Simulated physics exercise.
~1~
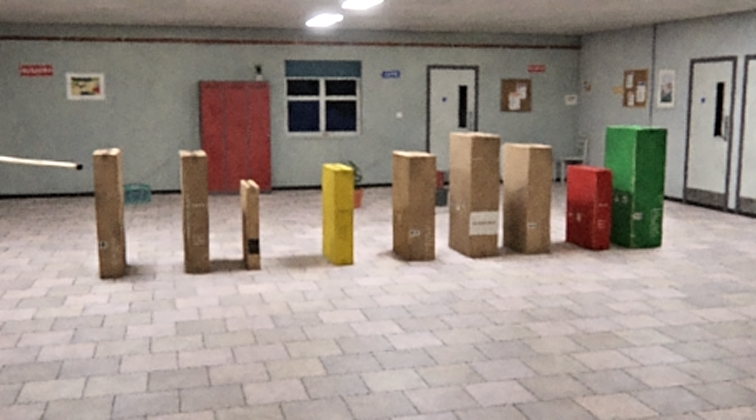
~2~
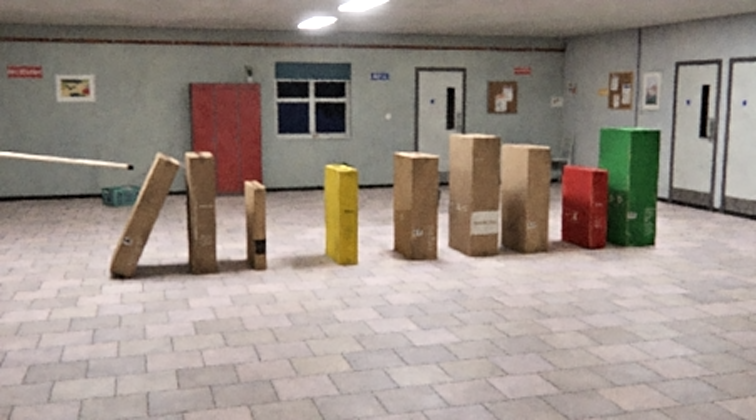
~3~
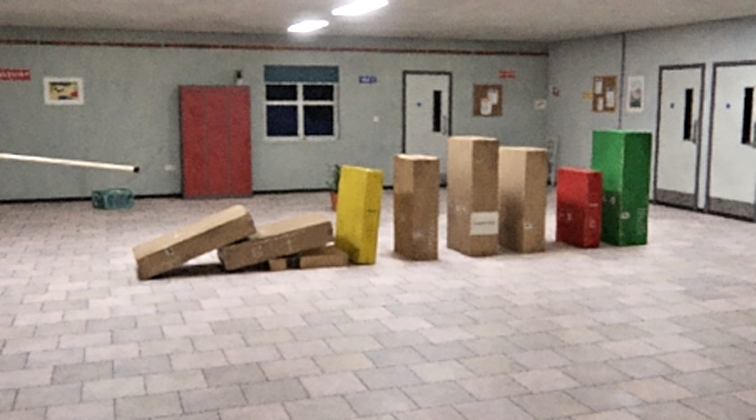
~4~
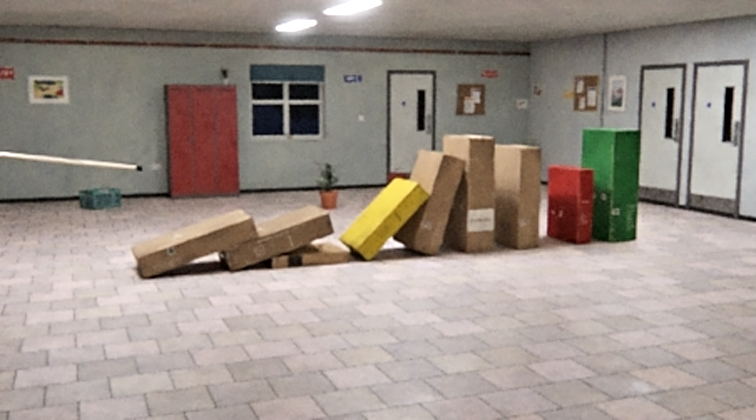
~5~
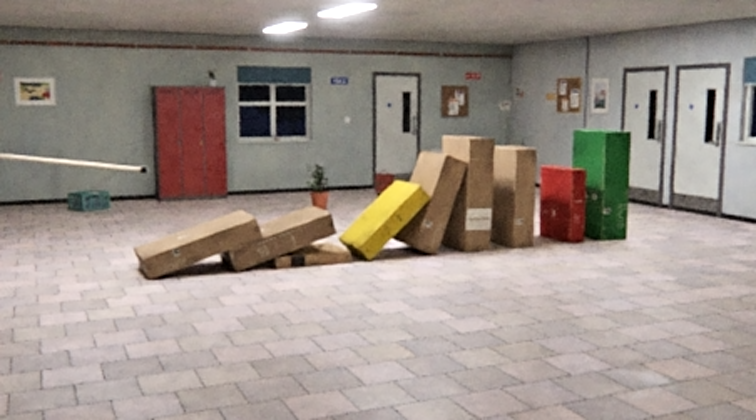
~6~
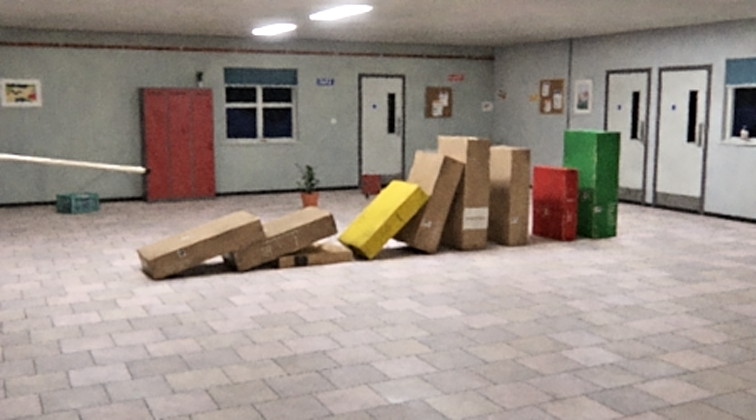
A pale pole reaches in from the left toward a row of nine upright cartons, mostly brown, on the paved floor of a grey room with a red cabinet and doors behind, seen from the front as the view drifts slightly sideways. The leftmost carton tips right into the second. Both go down, along with the small third one, and the yellow carton begins to tilt. It then leans steeply against the next brown carton, which tips against the tall one beside it. There the toppling stops, with the last four, including the red and green cartons, still standing.
